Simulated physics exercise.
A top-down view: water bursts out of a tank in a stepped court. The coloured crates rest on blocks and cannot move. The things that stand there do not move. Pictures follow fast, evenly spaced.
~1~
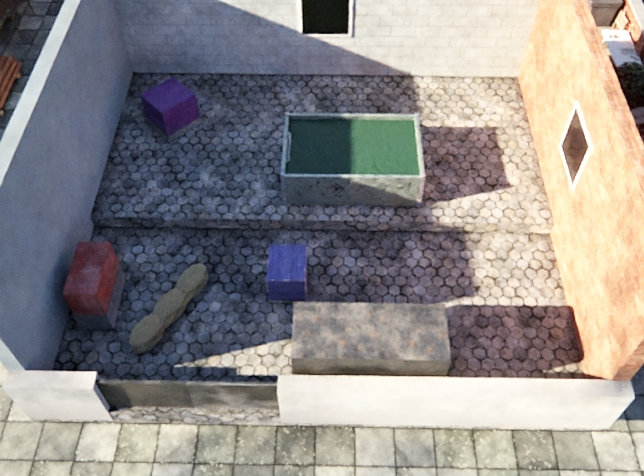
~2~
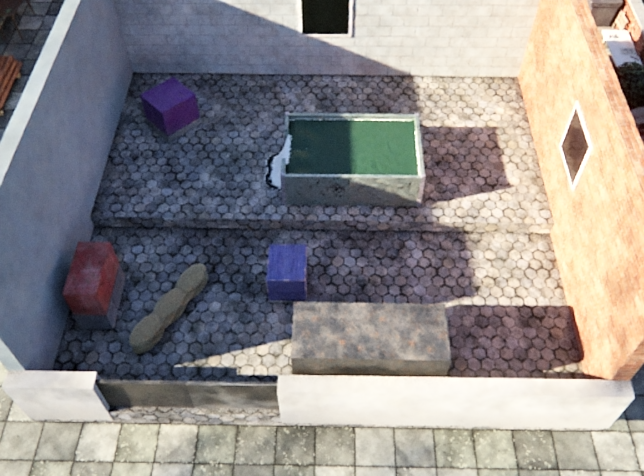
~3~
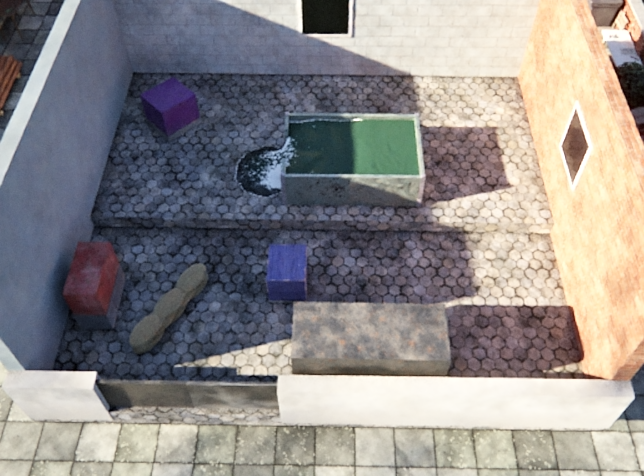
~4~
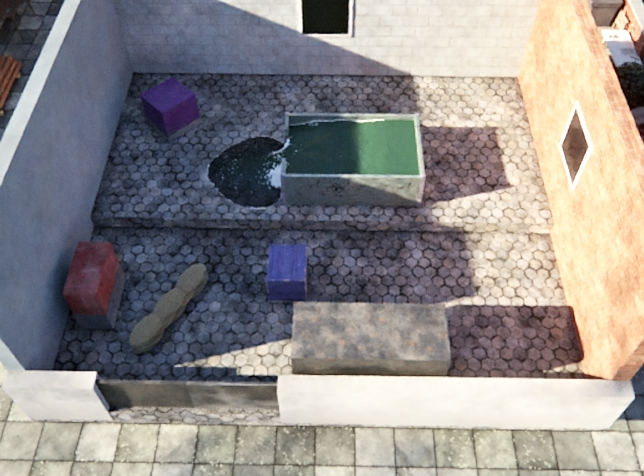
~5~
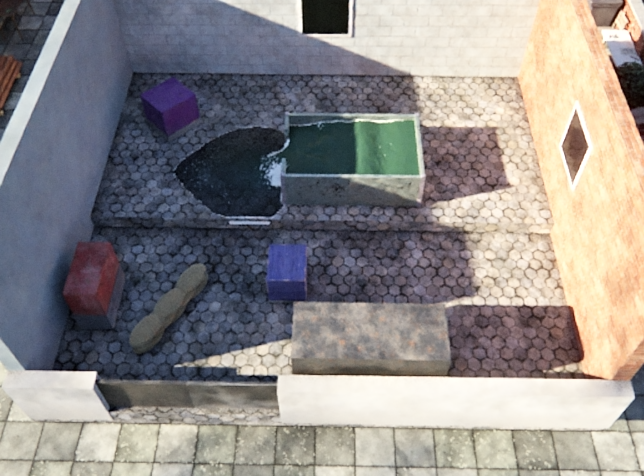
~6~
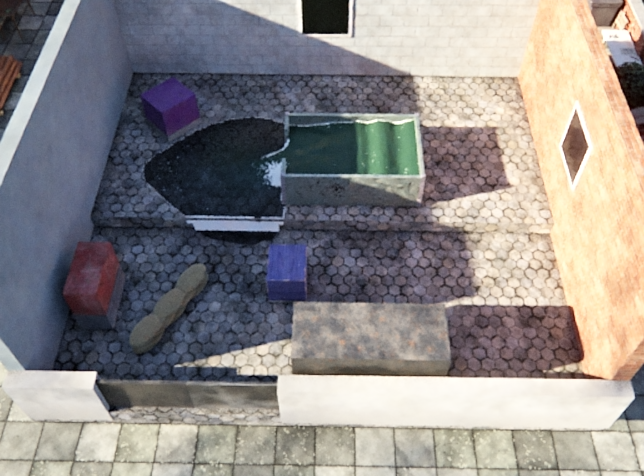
Water burst out of the left end of a stone tank in a walled, stepped courtyard, spreading left across the paving in a dark pool and then spilling over the step below the purple block.
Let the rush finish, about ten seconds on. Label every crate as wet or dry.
Purple crate: Wet; blue crate: Wet; red crate: Dry.
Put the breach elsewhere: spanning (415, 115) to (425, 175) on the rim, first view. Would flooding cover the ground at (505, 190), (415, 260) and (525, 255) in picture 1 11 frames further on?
So it's liquid at the first, nothing at the second and liquid at the third.
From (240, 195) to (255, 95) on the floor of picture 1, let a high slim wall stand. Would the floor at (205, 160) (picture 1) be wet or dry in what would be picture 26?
There: Free of water.
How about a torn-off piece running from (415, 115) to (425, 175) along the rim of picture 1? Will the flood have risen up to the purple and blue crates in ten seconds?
The purple crate is not reached; the blue crate is reached.
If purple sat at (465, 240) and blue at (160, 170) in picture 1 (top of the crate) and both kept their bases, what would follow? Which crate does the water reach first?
Answer: The crate marked blue.
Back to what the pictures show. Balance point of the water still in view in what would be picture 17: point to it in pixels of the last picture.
I'd put it at around (278, 175).
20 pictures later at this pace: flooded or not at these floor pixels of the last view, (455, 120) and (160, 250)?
In order: Waterless and submerged.
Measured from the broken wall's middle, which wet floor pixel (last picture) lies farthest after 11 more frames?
Somewhere near (66, 328).
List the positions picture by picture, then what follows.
In the first frame, the tank at (352, 147) is whole and still.
In the second frame, water pours out at (288, 162) and has run to (273, 159).
In the third frame, the front is at (242, 165), out from the gap at (288, 164).
In the fourth frame, the front is at (215, 165), out from the gap at (288, 164).
In the fifth frame, water pours out at (288, 164) and has run to (180, 172).
In the sixth frame, water pours out at (288, 163) and has run to (150, 167).
A moment on, water covers 20 % of the floor; the purple crate water round its plinth, the blue crate water round its plinth, the red crate not reached.
Next, water covers 25 % of the floor; the purple crate water round its plinth, the blue crate water round its plinth, the red crate water round its plinth.
Then, water covers 30 % of the floor; the purple crate water round its plinth, the blue crate water round its plinth, the red crate water round its plinth.
Later, water covers 50 % of the floor; the purple crate water round its plinth, the blue crate water round its plinth, the red crate water round its plinth.
In the end, water covers 75 % of the floor; the purple crate was topped, the blue crate was topped, the red crate stayed above the water.
